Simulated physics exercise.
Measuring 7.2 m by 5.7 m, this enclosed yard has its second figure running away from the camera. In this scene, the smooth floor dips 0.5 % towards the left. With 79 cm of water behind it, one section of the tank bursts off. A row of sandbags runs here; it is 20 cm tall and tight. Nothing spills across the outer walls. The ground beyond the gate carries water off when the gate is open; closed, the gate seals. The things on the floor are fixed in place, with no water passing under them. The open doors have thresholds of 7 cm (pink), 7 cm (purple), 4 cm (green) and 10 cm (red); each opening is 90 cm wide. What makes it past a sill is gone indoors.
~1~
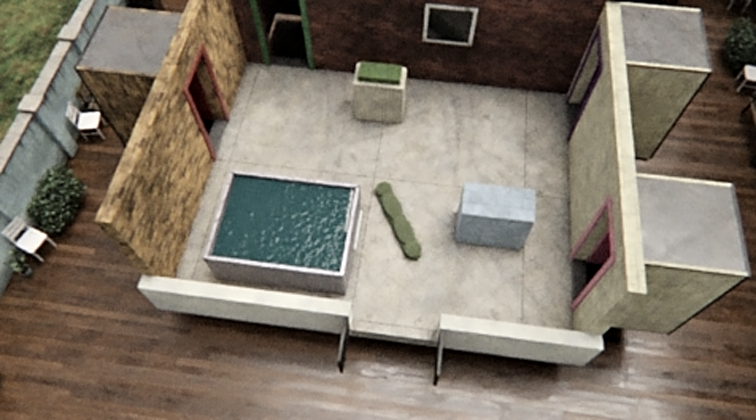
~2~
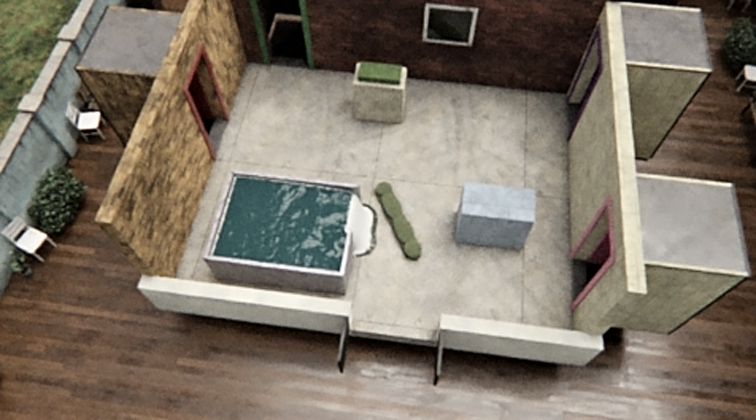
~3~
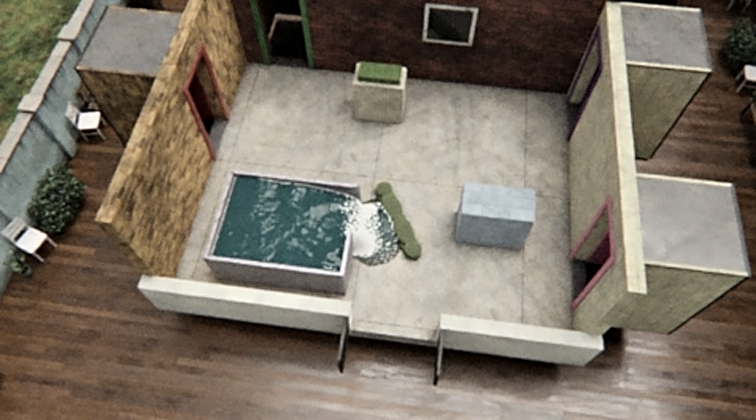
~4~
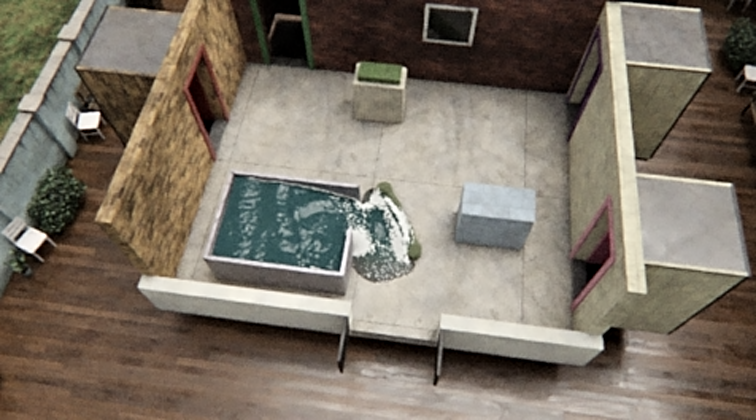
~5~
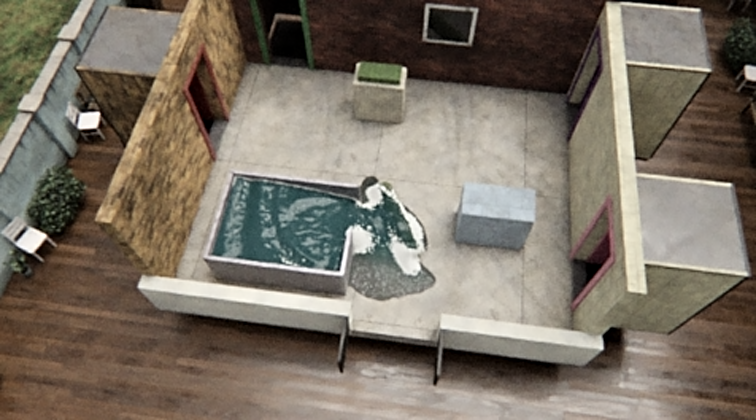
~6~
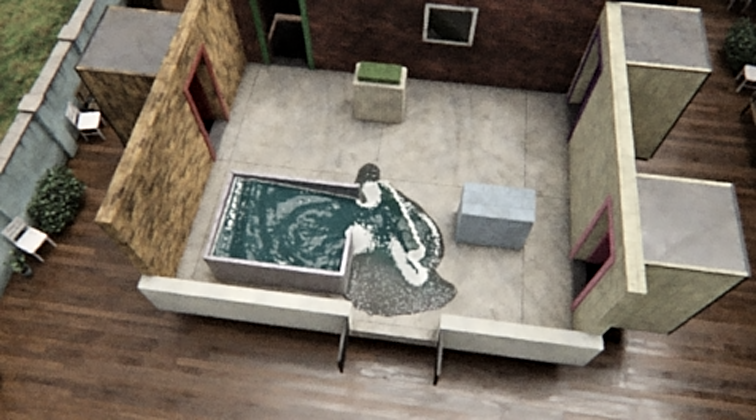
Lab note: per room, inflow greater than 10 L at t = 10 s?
In the end the pink door overruns the limit. The purple door overruns the limit. The green door overruns the limit. The red door stops short of the limit.
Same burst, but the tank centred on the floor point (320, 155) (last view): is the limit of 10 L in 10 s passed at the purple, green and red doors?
Result - purple door exceeds it, green door does not exceed it, red door does not exceed it.
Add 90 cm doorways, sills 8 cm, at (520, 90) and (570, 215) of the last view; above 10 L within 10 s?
First door beyond the limit, second door short of the limit.
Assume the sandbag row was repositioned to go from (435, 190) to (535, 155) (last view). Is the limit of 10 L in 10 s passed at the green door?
So green stays inside.
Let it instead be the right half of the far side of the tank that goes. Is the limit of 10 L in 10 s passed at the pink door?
Then the pink door ends up within bounds.
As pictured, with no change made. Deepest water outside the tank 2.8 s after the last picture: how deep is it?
36 cm or so.
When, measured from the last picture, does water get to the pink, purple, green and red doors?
Pink = 1.1 s, purple = 1.8 s, green = 2.6 s, red = 2.6 s.
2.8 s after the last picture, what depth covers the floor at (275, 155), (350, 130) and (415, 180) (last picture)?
2, 3 and 2 cm.
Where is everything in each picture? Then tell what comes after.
The first picture shows the tank at (285, 222) is whole and still, 79 cm deep.
In the second picture, the front is at (365, 253), 0.5 m from the gap at (354, 222); 0.3 m2 of floor is under water; 79 cm left at the back of the tank.
In the third picture, water pours out at (354, 223) and has run 0.9 m, to (398, 245); typically 15 cm deep outside, 79 cm at the tank's back.
In the fourth picture, the front is at (409, 267), 1.3 m from the gap at (354, 224); 1.4 m2 of floor is under water; 79 cm left at the back of the tank.
In the fifth picture, the front is at (430, 282), 1.8 m from the gap at (354, 224); 2.4 m2 of floor is under water; 78 cm left at the back of the tank.
In the sixth picture, water pours out at (354, 224) and has run 2.2 m, to (449, 296); typically 8 cm deep outside, 71 cm at the tank's back.
Then, 0.7 s after the last picture water covers 30 % of the floor and is deepest (53 cm) near (384, 212); pink door not reached, purple door not reached, green door not reached, red door not reached.
Then, 1.5 s after the last picture water covers 60 % of the floor and is deepest (45 cm) near (384, 212); pink door 13 cm at the sill, 1 L in, purple door not reached, green door not reached, red door not reached.
Then, 2.8 s after the last picture water covers 75 % of the floor and is deepest (36 cm) near (384, 212); pink door 12 cm at the sill, 22 L in, purple door 11 cm at the sill, 2 L in, green door 3 cm at the sill, 0 L in, red door 3 cm at the sill, 0 L in.
Then, 5.3 s after the last picture water covers 90 % of the floor and is deepest (22 cm) near (384, 212); pink door 7 cm at the sill, 33 L in, purple door 10 cm at the sill, 26 L in, green door 6 cm at the sill, 1 L in, red door 5 cm at the sill, 0 L in.
Then, 9.3 s after the last picture water covers 95 % of the floor and is deepest (14 cm) near (383, 221); pink door 3 cm at the sill, 34 L in, purple door 5 cm at the sill, 38 L in, green door 9 cm at the sill, 28 L in, red door 8 cm at the sill, 0 L in.
